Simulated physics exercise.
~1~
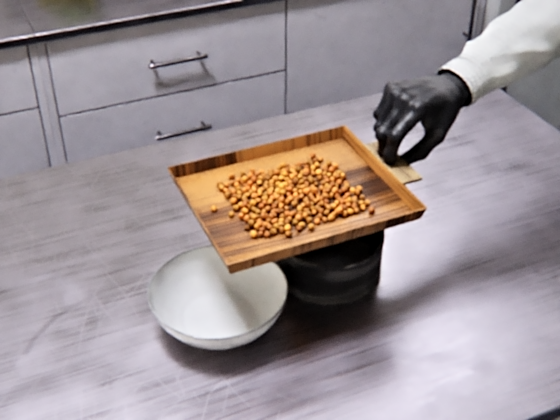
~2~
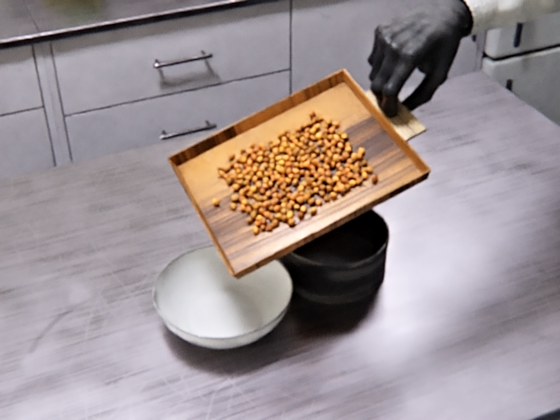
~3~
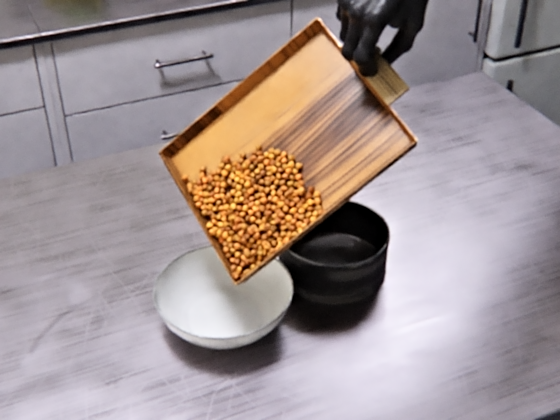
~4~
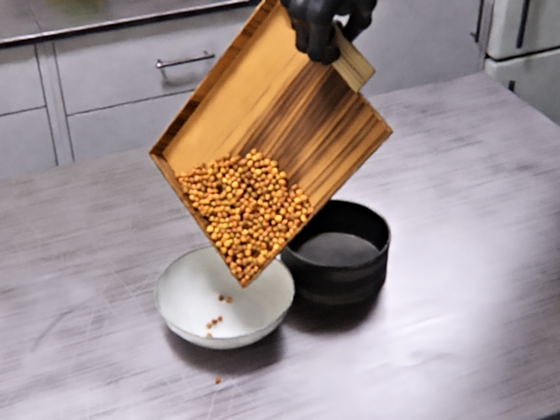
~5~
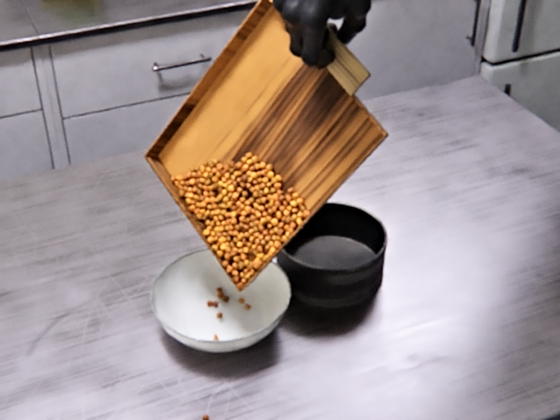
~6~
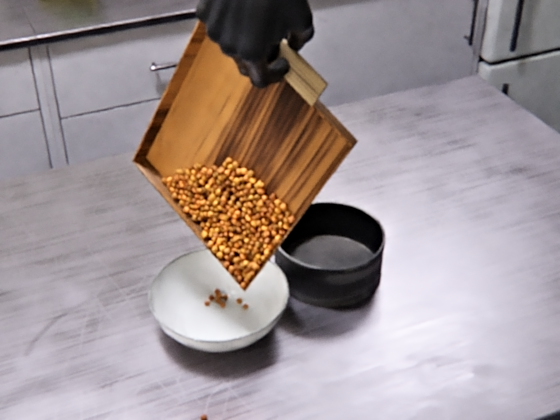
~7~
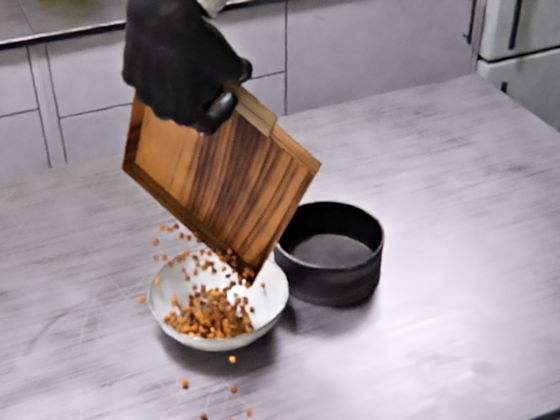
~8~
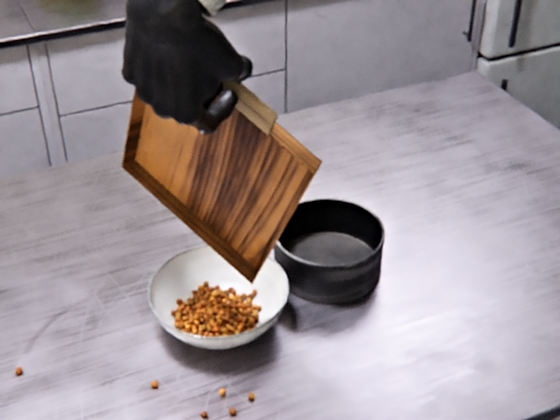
A black-gloved hand tips roasted chickpeas from a wooden tray into a white bowl, spilling several.
